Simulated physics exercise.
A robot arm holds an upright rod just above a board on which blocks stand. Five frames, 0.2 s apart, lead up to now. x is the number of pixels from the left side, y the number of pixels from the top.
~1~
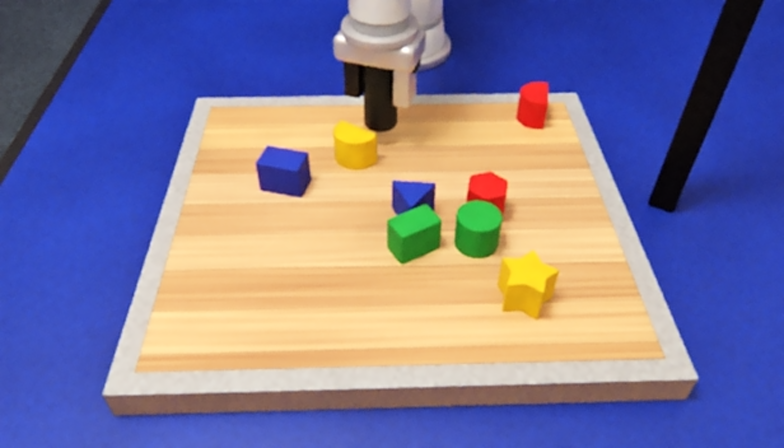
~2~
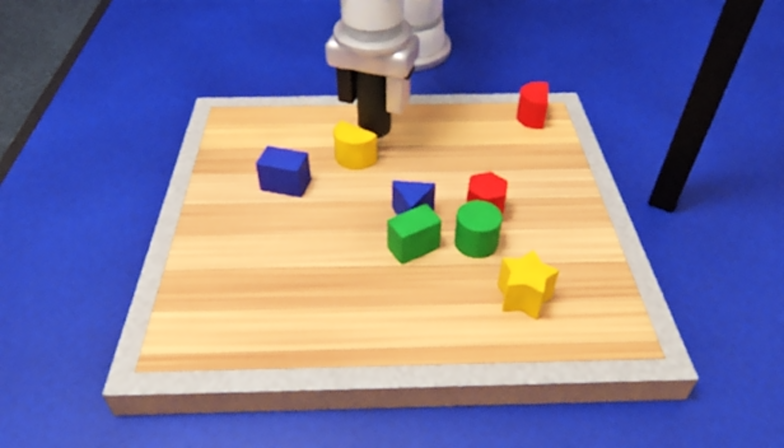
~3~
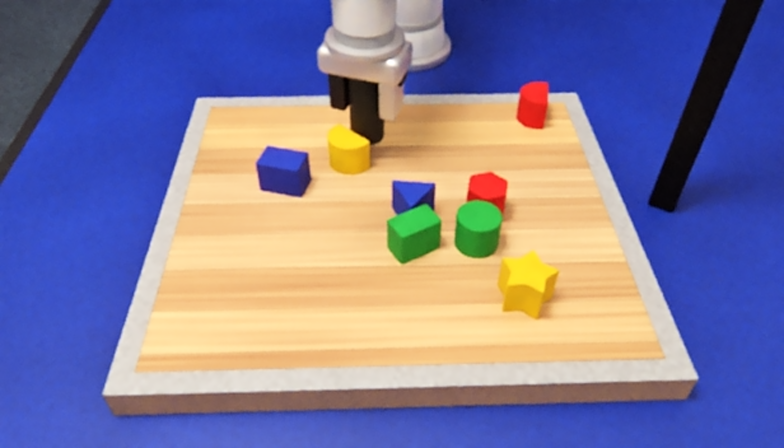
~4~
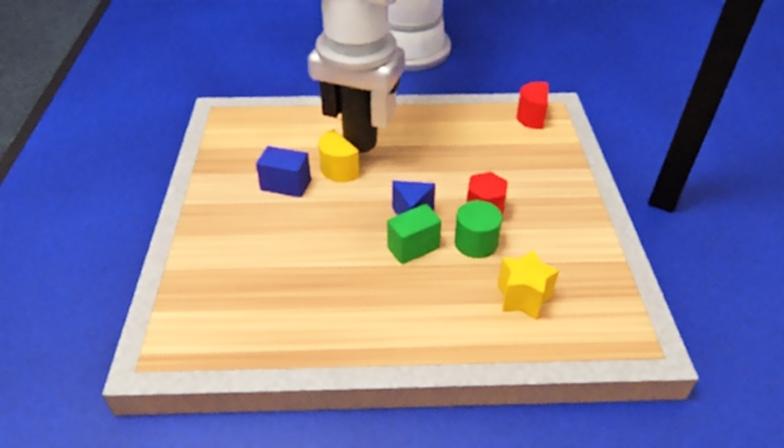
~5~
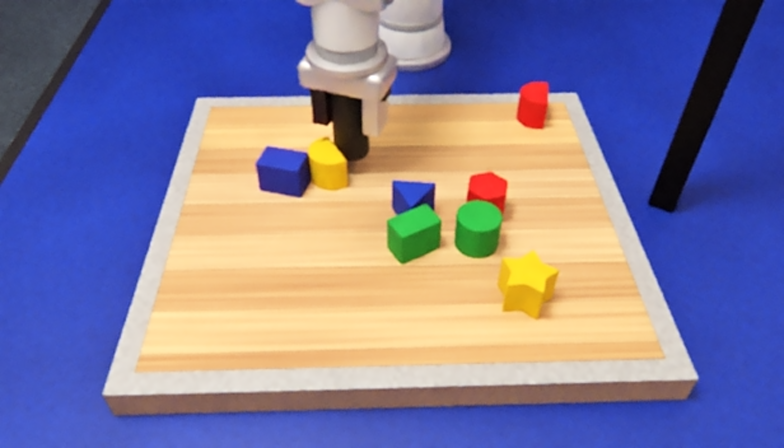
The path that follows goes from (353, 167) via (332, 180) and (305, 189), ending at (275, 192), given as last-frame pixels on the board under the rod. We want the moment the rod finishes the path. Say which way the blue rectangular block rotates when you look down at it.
That block twists clockwise.
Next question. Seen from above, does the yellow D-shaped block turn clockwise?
In short: No.
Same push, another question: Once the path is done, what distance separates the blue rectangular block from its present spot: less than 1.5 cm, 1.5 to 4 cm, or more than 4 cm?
It goes a long way, over 4 cm.
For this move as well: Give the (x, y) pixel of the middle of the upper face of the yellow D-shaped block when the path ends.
The answer is (278, 186).
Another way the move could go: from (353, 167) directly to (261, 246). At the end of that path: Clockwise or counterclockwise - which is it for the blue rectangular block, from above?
Short answer: Clockwise.
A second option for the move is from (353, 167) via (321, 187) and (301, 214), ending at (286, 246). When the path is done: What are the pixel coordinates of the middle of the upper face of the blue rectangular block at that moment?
My best guess is (246, 171).
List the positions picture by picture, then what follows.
In the first frame, rod tip at (381, 124); block tops, blue rectangular block at (282, 157); yellow D-shaped block at (352, 133); blue triangle at (413, 189).
In the second frame, rod at (374, 130); blocks unchanged.
In the third frame, rod at (368, 137); yellow D-shaped block at (345, 137).
In the fourth frame, rod at (360, 144); yellow D-shaped block at (336, 143).
In the fifth frame, rod at (352, 152); blue rectangular block at (282, 157); yellow D-shaped block at (325, 151); blue triangle at (413, 189).
The first path, step by step. Halfway along, rod at (317, 170); blue rectangular block at (258, 169), turned 65° clockwise; yellow D-shaped block at (295, 175), turned 25° anticlockwise.
At the end, rod at (273, 177); blue rectangular block at (236, 172), turned 65° clockwise; yellow D-shaped block at (278, 186), turned 55° anticlockwise; blue triangle in place.
